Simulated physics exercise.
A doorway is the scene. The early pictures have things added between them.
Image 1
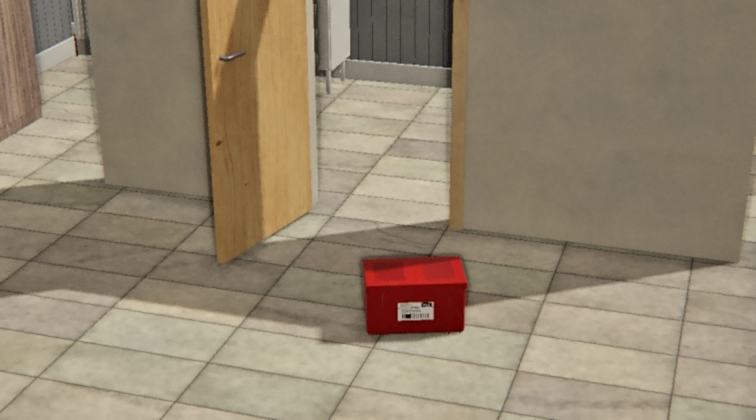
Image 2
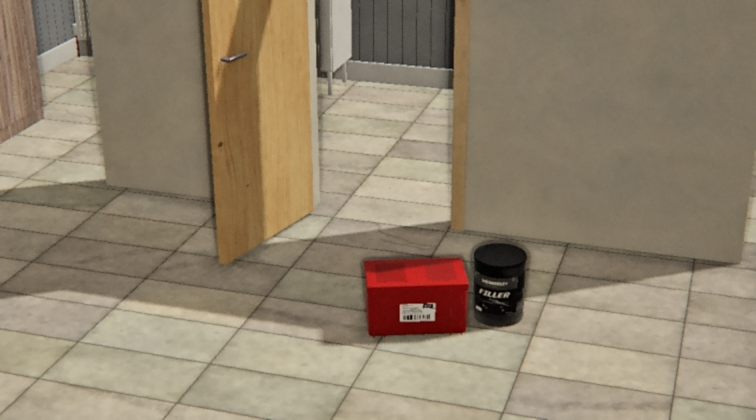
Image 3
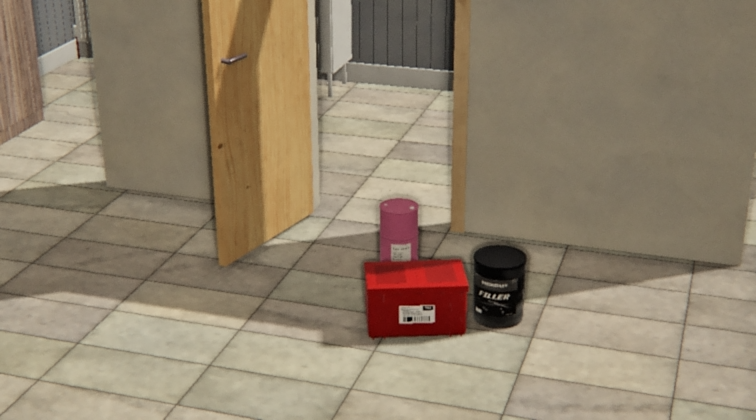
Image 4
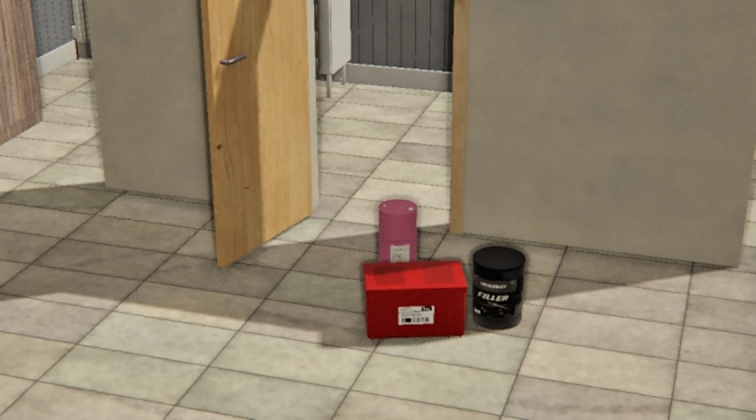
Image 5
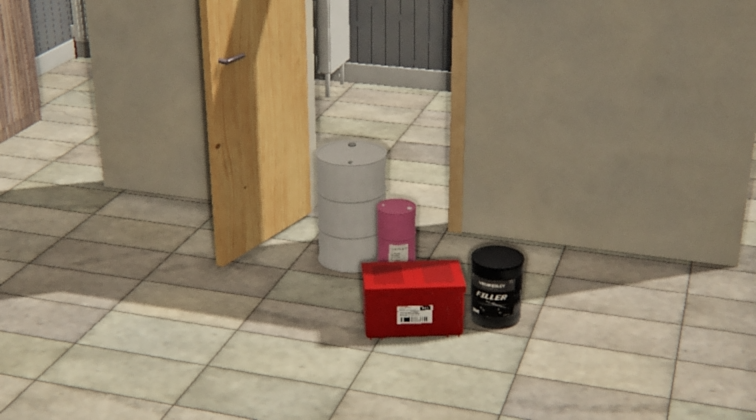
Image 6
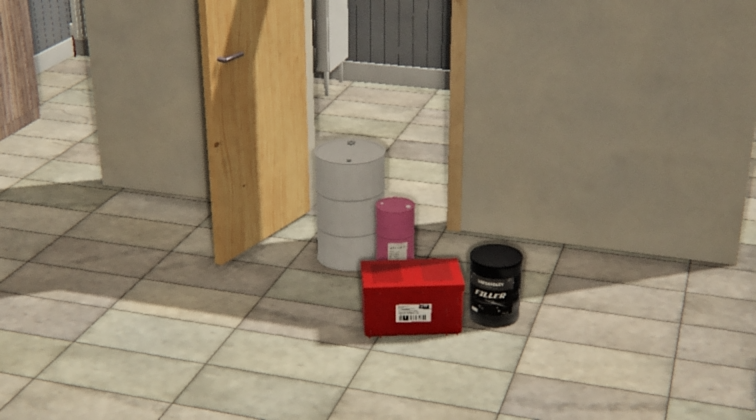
A wooden door stood wide open and still above a red tote on the tiled floor, as a black pail appeared to its right, then a pink canister behind it, and finally a white drum.
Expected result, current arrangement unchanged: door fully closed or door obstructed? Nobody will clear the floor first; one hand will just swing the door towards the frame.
Result: Door obstructed.
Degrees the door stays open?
It stays open at around 65°.
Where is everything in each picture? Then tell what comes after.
Door wide open and still, in the first picture.
Door wide open and still; black pail (499, 285), in the second picture.
Door wide open and still; red tote (415, 299); pink canister (399, 245), in the third picture.
Door wide open and still; black pail (498, 288); red tote (414, 300), in the fourth picture.
Door wide open and still; pink canister (396, 246); black pail (496, 287), in the fifth picture.
Door wide open and still; white drum (351, 204); red tote (411, 298), in the sixth picture.
Then, 0.50 s after the last picture, open by 97°.
Then, 0.80 s after the last picture, open by 86°.
Then, 1.00 s after the last picture, open by 78°.
Then, 1.20 s after the last picture, open by 70°.
At rest, open by 66°; all 4 in place. Seen from the same camera at the end, white drum near (352, 204).
